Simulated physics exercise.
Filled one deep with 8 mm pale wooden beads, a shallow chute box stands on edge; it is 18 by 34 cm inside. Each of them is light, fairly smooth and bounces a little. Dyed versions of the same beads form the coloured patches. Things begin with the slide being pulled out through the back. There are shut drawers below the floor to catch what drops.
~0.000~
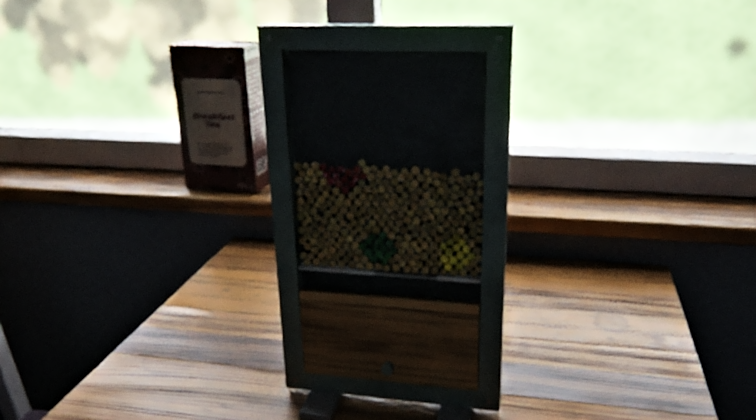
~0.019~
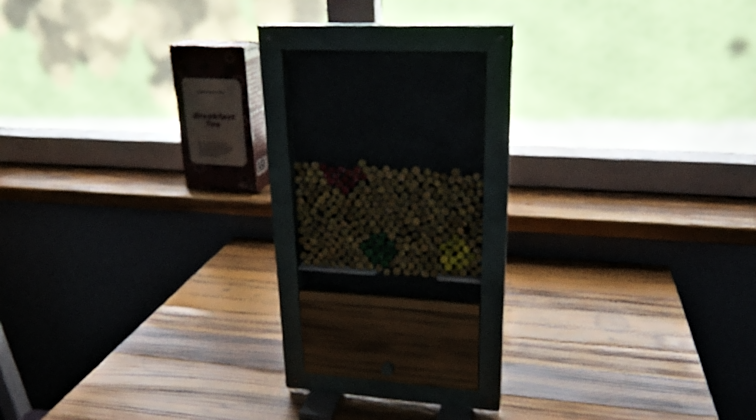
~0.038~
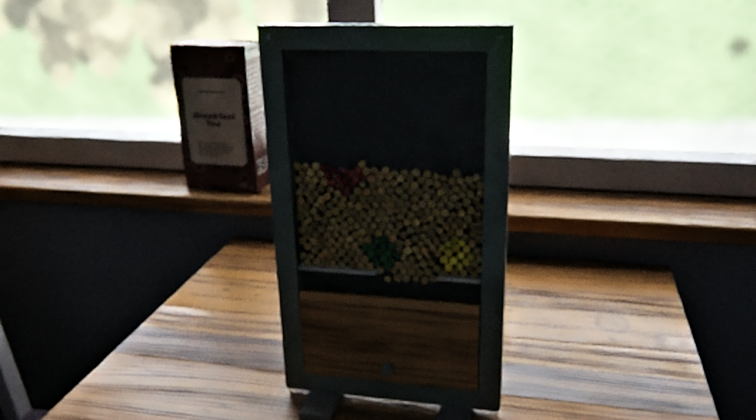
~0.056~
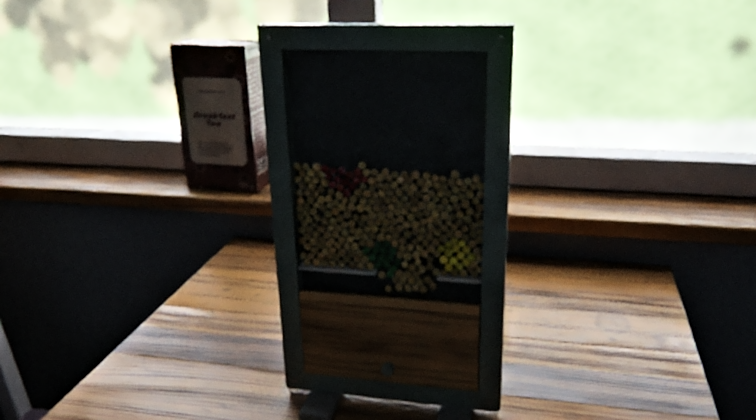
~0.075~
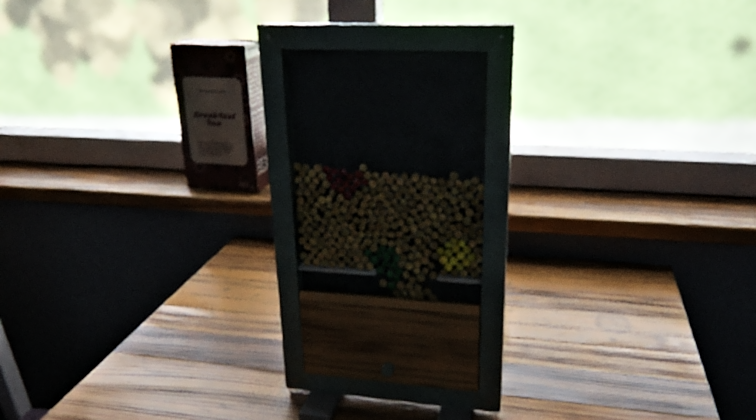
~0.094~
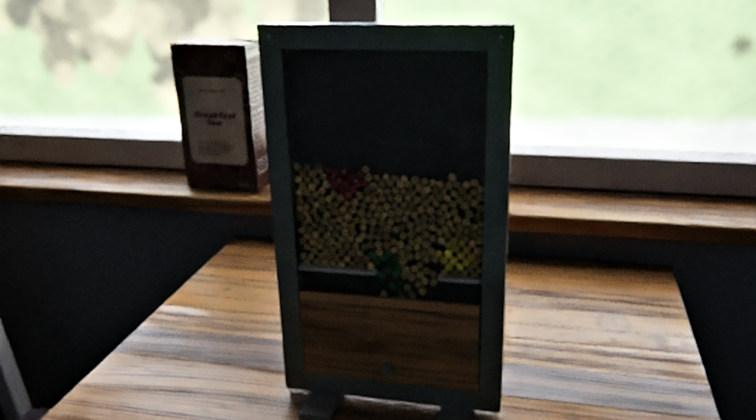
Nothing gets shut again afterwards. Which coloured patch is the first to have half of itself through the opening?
The green patch.
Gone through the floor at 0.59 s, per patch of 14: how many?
Count out below - red 14, green 14, yellow 8.
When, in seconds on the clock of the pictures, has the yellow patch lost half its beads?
Time: About 0.4 s.
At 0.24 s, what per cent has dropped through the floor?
Roughly 30 %.
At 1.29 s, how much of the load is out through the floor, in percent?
Near 85 percent.
After 0.24 s, 30 % are out; out of 14, red 0, green 14, yellow 2.
After 0.59 s, 70 % are out; out of 14, red 14, green 14, yellow 8.
After 1.29 s, 85 % are out; out of 14, red 14, green 14, yellow 12.
At rest by 2.3 s, 85 % are out; out of 14, red 14, green 14, yellow 12; half out at red 0.51 s, green 0.15 s, yellow 0.47 s.
